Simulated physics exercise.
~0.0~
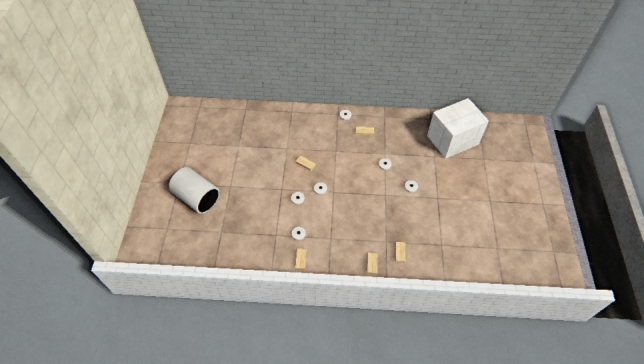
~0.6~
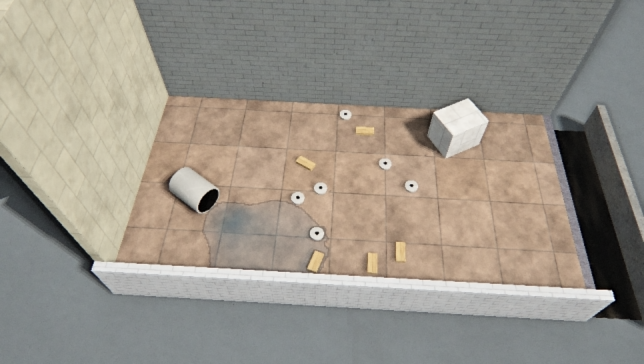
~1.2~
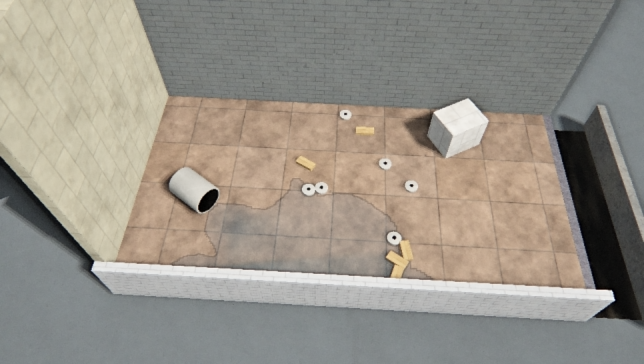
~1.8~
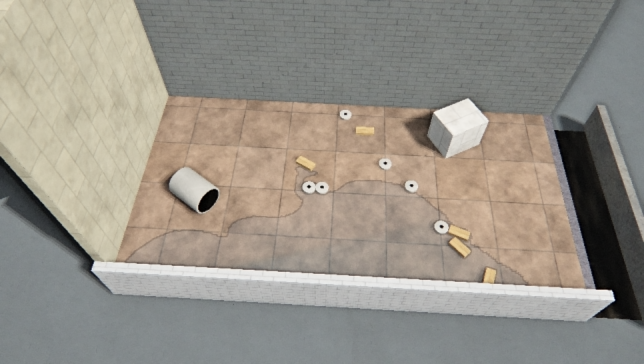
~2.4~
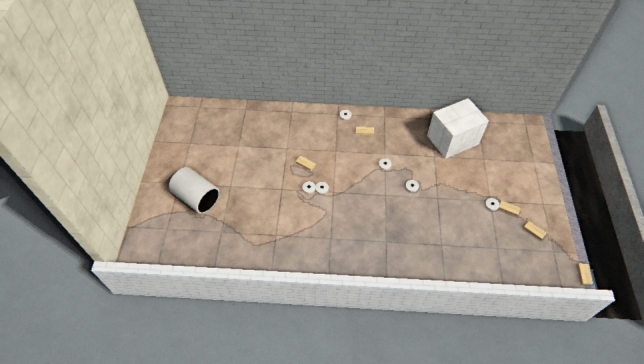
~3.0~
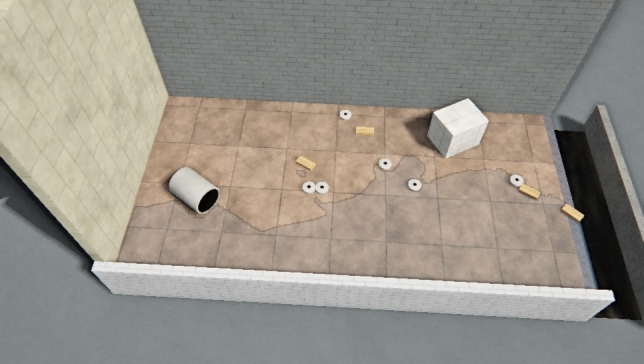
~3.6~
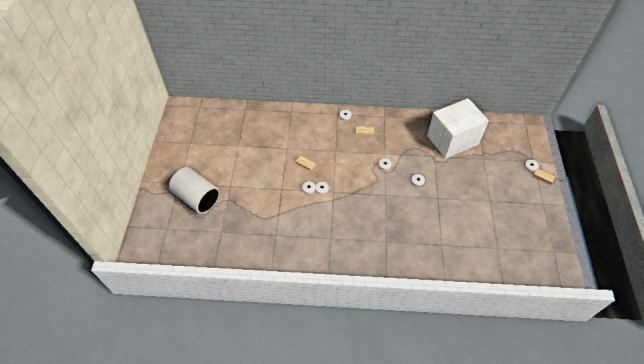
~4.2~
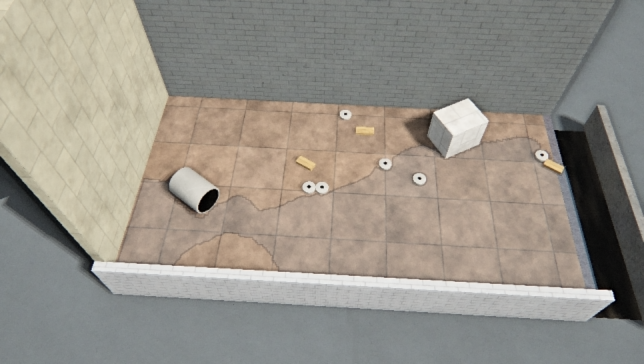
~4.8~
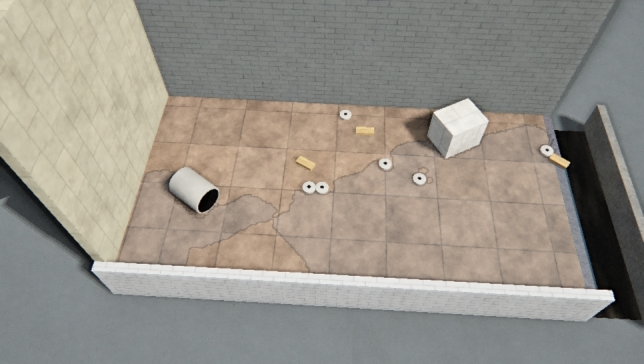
We see water spread from a pipe across a tiled floor, carrying several small tan blocks and white discs rightward; two blocks disappear at the open right edge, and as the wet area recedes at lower left, a disc and a block rest near that edge.
